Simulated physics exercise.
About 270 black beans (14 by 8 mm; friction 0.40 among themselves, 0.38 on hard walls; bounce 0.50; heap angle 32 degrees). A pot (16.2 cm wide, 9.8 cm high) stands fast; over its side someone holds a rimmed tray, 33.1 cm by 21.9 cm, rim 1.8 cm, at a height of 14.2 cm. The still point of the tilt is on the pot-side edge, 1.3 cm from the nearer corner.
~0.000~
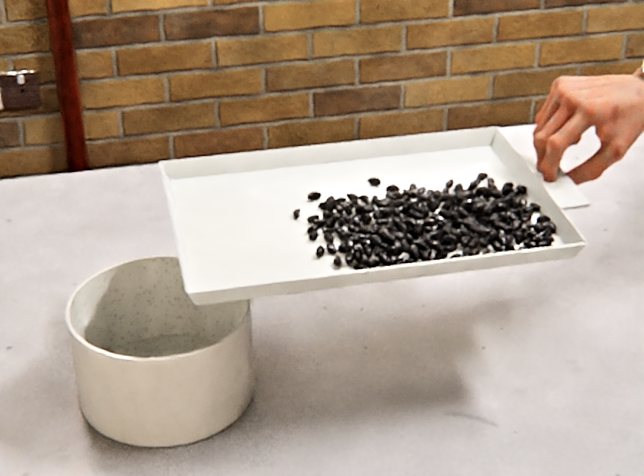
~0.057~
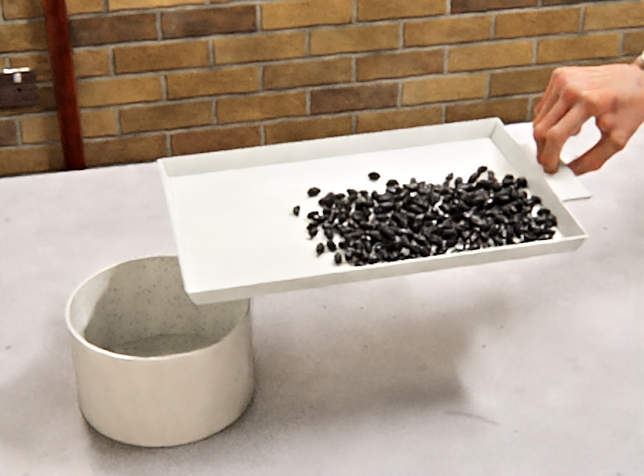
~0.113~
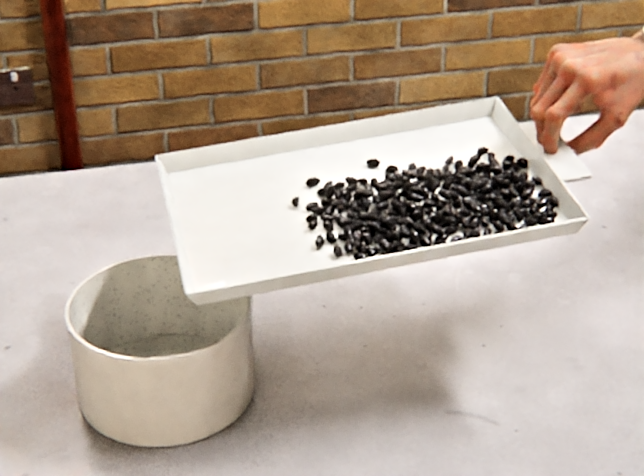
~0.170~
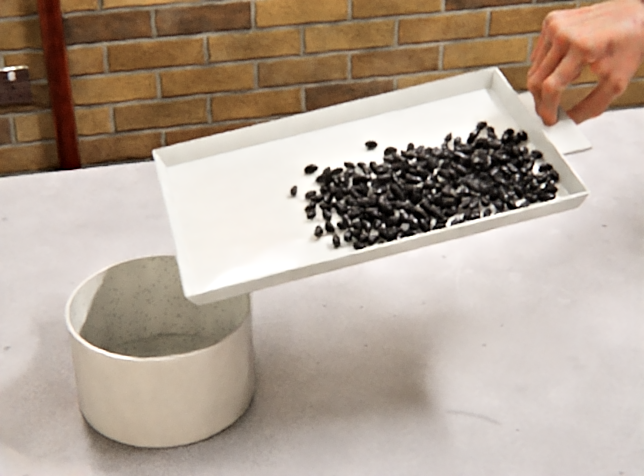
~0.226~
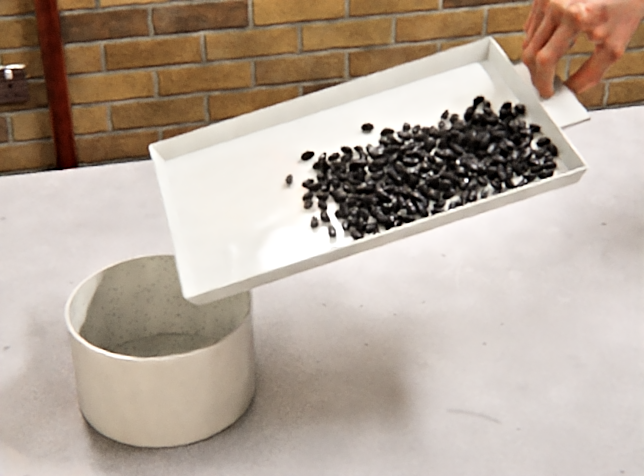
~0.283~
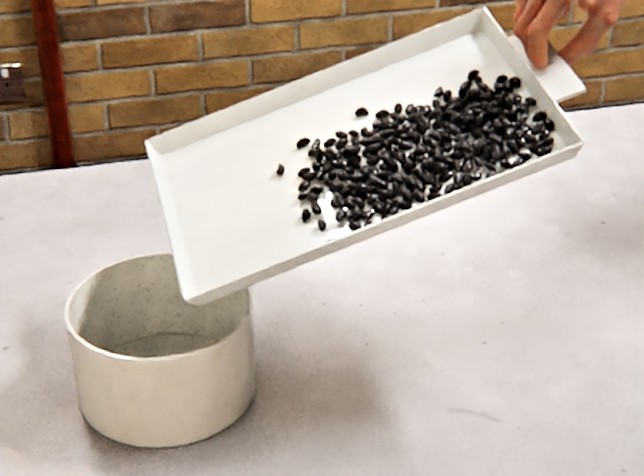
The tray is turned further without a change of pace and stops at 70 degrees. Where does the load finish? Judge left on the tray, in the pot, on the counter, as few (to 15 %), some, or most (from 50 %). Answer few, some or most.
Left on the tray: Few; in the pot: Some; on the counter: Most.
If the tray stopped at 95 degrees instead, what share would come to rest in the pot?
In that case some 40 per cent.
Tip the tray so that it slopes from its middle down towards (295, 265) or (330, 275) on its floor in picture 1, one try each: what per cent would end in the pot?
About 5 and 0 per cent.
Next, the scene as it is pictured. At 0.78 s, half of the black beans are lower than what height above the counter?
Some 18 cm.
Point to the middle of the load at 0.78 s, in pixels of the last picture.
Around (181, 269).
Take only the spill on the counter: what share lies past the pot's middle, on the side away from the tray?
Some 100 per cent.
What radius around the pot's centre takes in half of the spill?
About 22 cm.
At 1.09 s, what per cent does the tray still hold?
Some 5 per cent of the load.
After 0.58 s, tilt 44 degrees; the tray holds 100 %, the pot 0 %.
After 0.78 s, tilt 61 degrees; the tray holds 75 %, the pot 0 %.
After 1.09 s, tilt 70 degrees; the tray holds 5 %, the pot 30 %.
In the end, at 2.3 s, tray 5 %, pot 30 %, counter 65 %.
